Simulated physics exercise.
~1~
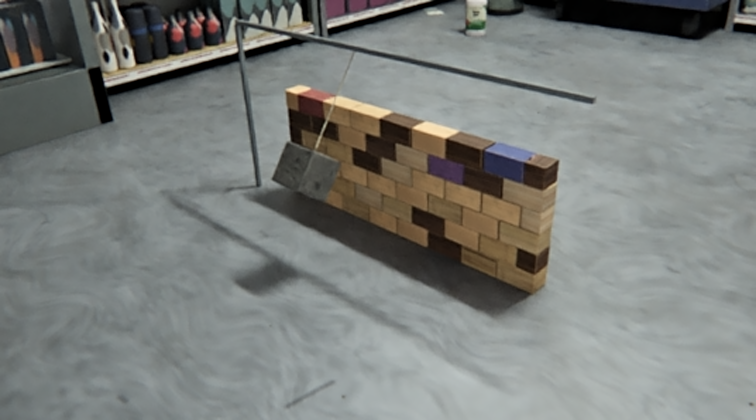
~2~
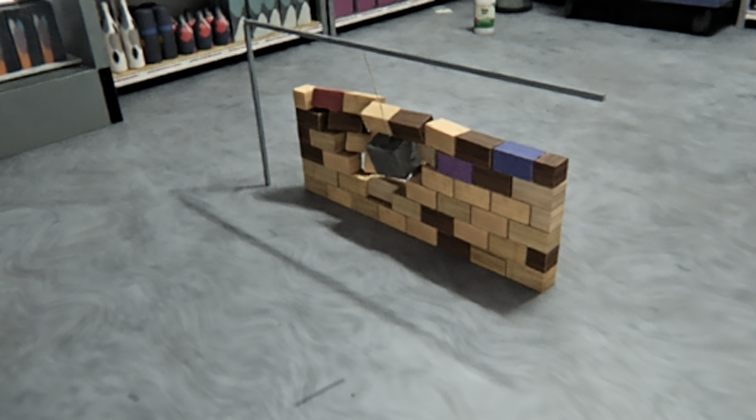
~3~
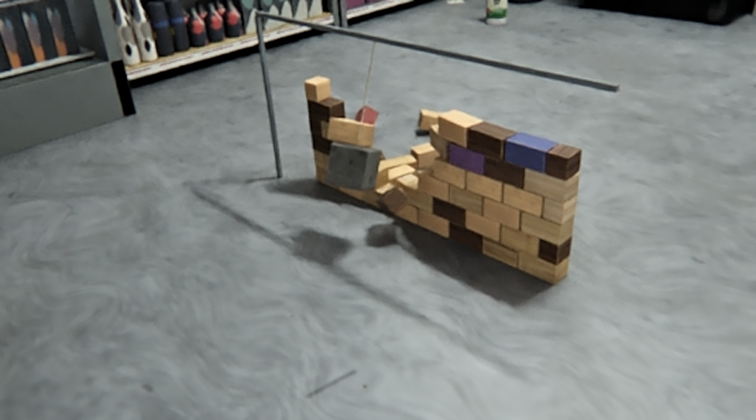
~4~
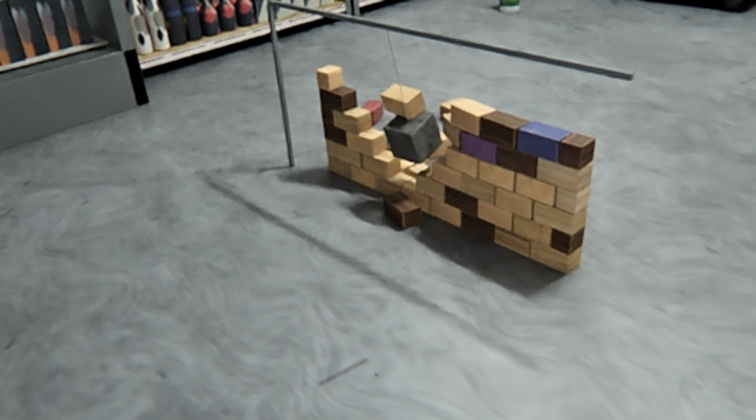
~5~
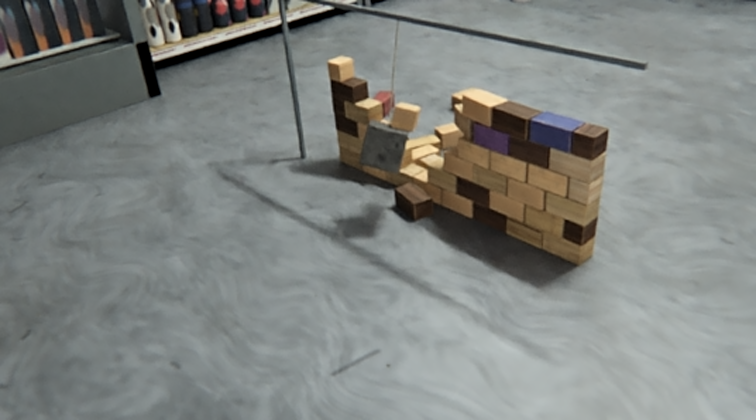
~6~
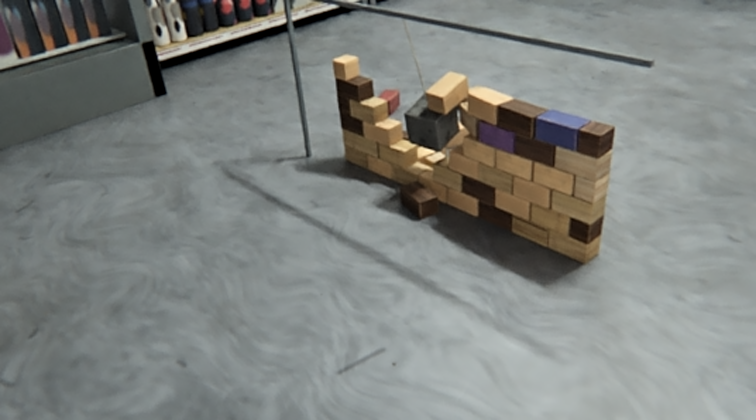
Wall of wooden toy blocks breaking open as a grey block swings into it on a line, purple and blue blocks staying put.
